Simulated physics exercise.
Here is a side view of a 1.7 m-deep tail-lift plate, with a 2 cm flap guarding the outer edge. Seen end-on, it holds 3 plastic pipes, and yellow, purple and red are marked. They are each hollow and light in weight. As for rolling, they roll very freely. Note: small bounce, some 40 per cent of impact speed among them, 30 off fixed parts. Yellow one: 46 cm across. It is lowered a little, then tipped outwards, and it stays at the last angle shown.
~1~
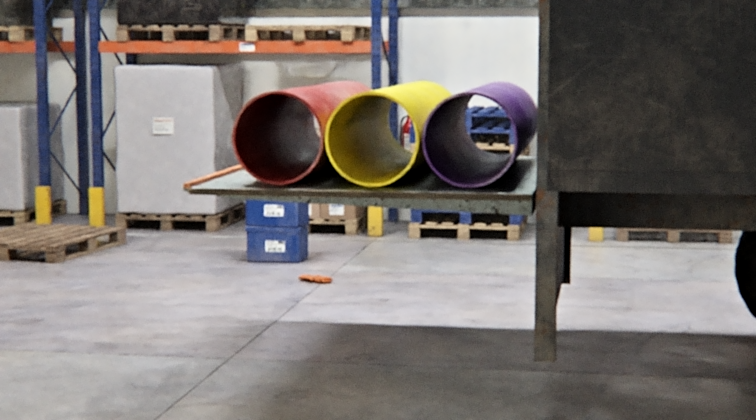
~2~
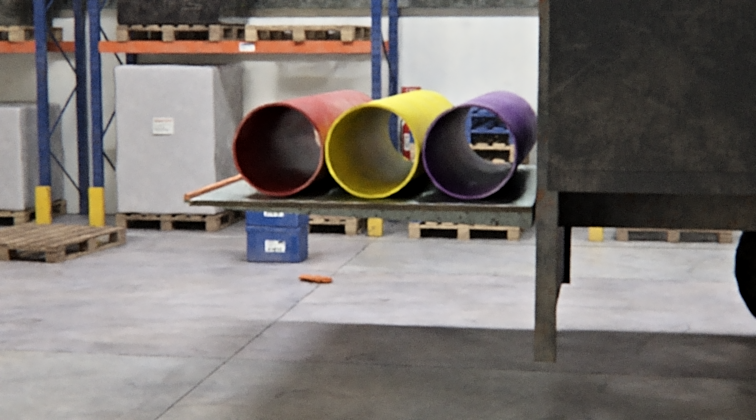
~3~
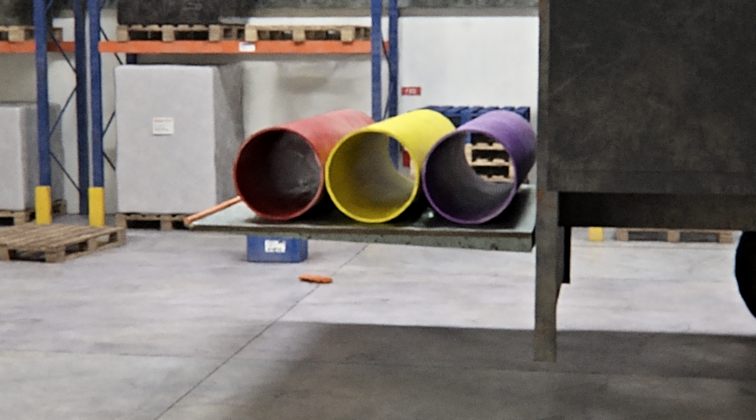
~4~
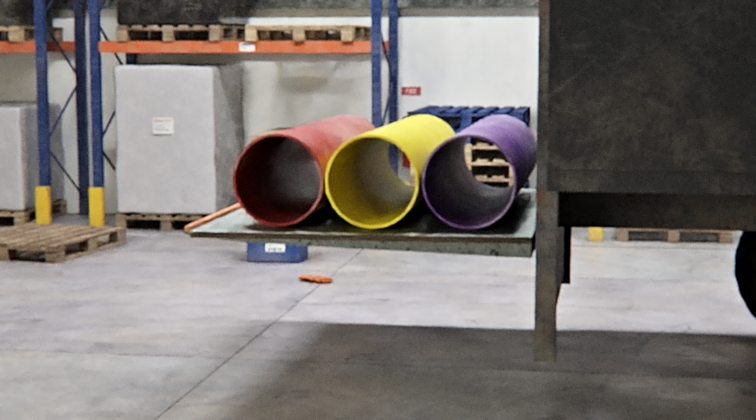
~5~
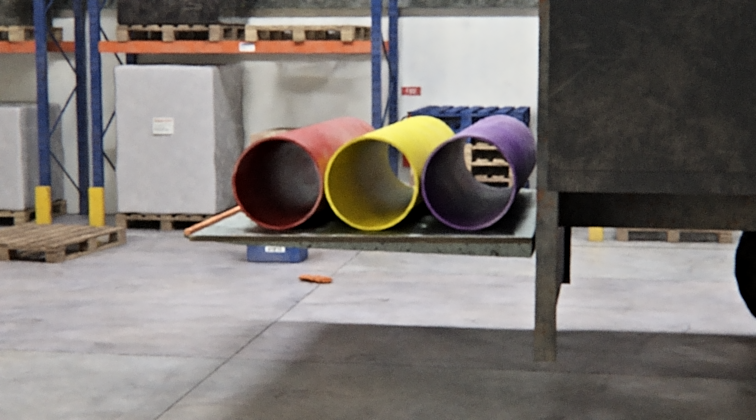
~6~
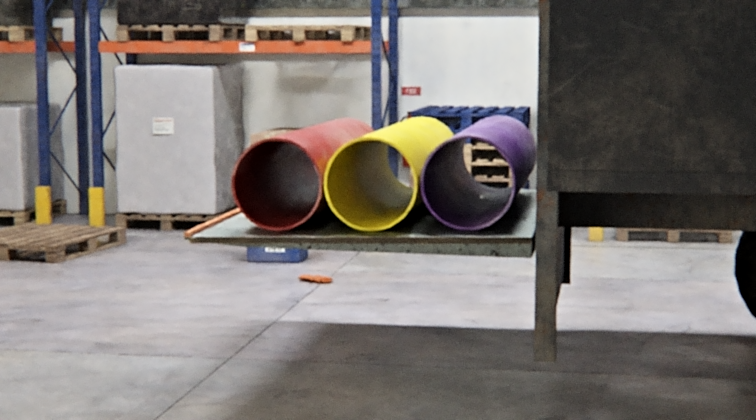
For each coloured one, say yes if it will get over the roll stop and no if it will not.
Yellow pipe - no; purple - no; red - no.
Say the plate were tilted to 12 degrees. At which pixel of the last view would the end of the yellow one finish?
I'd put it somewhere near (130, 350).
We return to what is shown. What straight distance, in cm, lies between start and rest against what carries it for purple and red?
The purple one comes to 30 and the red one to 30.
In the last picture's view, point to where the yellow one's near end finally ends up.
Near pixel (309, 185).
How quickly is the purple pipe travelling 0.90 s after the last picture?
Estimated speed near 0.1 m/s.
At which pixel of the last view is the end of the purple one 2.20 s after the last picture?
Near (439, 184).
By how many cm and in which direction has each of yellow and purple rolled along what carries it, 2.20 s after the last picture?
Yellow has shifted 15 left and purple 15 left.
Another 0.9 s on from the last picture, yellow is on the plate, 85 cm from the stop; purple is on the plate, 130 cm from the stop; red is on the plate, 35 cm from the stop; 0 over the stop so far.
Another 2.2 s on from the last picture, yellow is on the plate, 75 cm from the stop, rolling left; purple is on the plate, 120 cm from the stop, rolling left; red is on the plate, 25 cm from the stop, rolling left; 0 over the stop so far.
In the end (3.6 s after the last picture), yellow is on the plate, 55 cm from the stop; purple is on the plate, 100 cm from the stop; red is on the plate, 10 cm from the stop; 0 over the stop so far.
